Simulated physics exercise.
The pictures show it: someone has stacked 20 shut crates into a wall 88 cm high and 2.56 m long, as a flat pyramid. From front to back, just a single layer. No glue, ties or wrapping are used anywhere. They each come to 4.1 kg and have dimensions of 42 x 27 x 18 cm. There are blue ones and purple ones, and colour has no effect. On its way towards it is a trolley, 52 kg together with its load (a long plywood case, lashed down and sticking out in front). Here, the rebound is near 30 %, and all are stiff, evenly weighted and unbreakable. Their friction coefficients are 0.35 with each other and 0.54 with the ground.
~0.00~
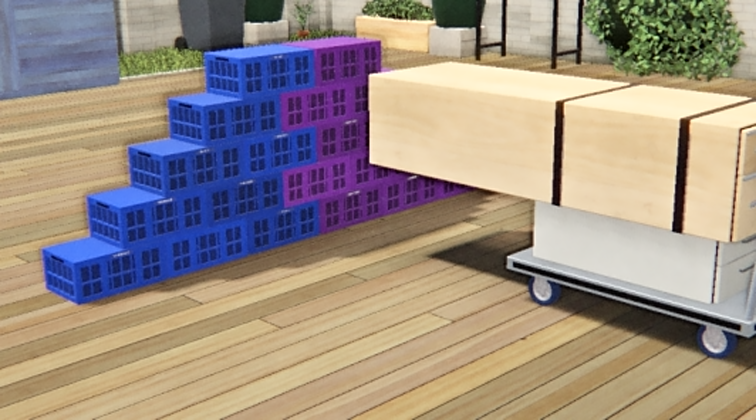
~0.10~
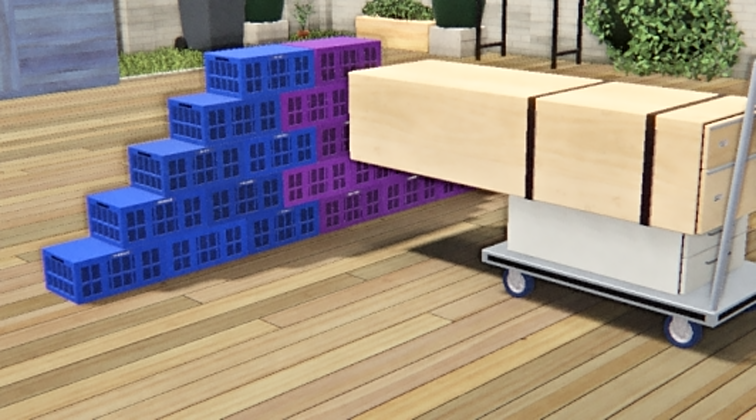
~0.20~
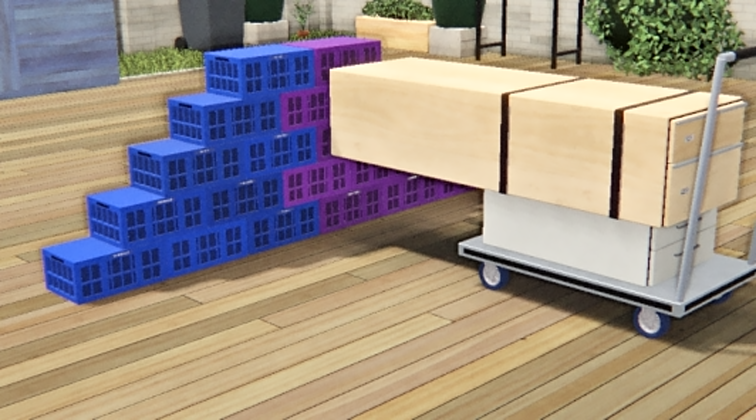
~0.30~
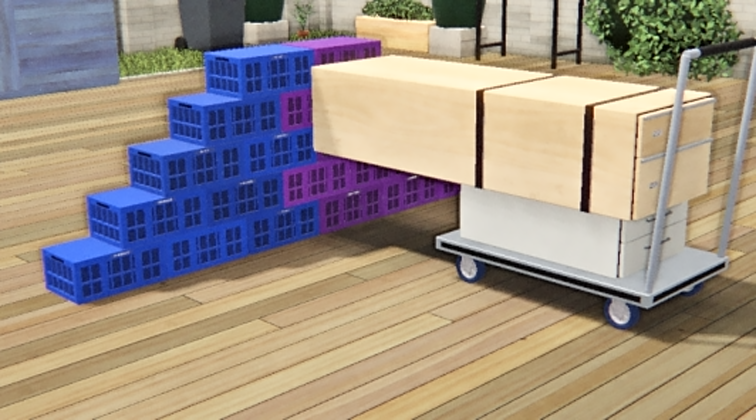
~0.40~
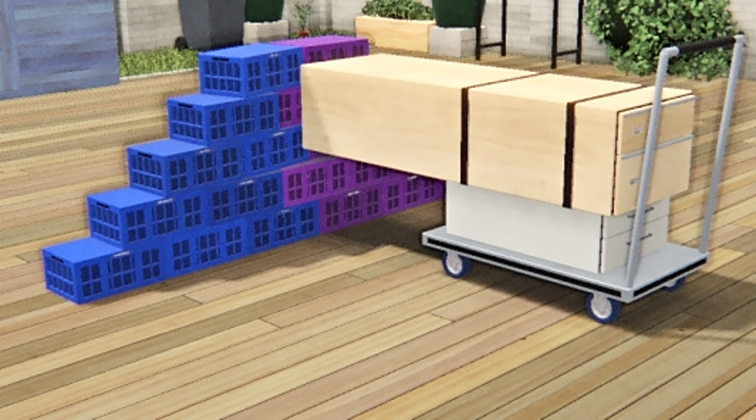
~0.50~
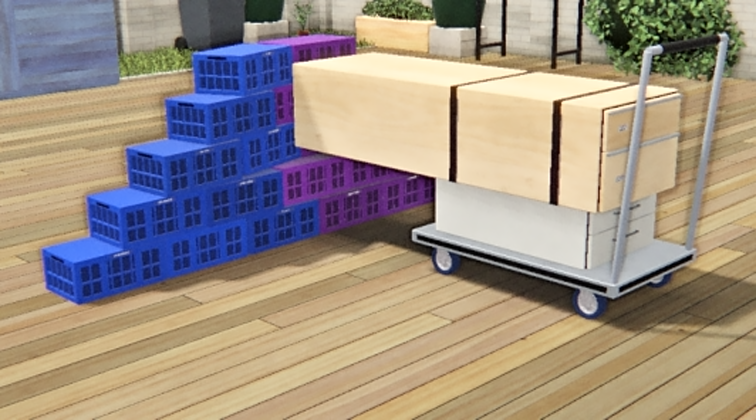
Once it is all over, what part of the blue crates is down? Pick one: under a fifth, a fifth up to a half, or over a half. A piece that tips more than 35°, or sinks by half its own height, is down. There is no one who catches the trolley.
A fifth up to a half.
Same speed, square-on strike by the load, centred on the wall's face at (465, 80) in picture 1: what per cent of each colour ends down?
Down at the end: Purple 0 percent, blue 0 percent.
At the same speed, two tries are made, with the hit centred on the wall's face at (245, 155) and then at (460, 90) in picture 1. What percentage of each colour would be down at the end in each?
You'd get purple at 50 followed by 10, and blue at 70 followed by 0 percent.
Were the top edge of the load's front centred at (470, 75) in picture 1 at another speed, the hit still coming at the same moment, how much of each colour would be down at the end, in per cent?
You'd end up with purple at 50 per cent down and blue at 30 per cent.
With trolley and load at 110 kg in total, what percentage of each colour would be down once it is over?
Result: Purple 50, blue 30 %.
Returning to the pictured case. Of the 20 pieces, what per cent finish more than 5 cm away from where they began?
Fraction: 45 %.
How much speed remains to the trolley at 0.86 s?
Speed: Near 0.2 m/s.
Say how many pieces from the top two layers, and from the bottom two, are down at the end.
That's 5 up top and 0 at the bottom.
Around 0.86 s, load 25 cm past the wall's line, still rolling; none of the 9 blue crates down (1 of 20 in all colours); top blue crate tipped 27°; top purple crate tipped 27°, 9 cm lower.
Around 1.20 s, load 31 cm past the wall's line, still rolling; 3 of the 9 blue crates down (8 of 20 in all colours); top blue crate on its side; top purple crate on its side.
Finally (2.5 s), load 37 cm past the wall's line, stopped; 3 of the 9 blue crates down (8 of 20 in all colours); top blue crate 71 cm lower; top purple crate upside down. That is 33 per cent. Seen by the last camera, middles, top blue crate near (104, 205), top purple crate near (168, 170).
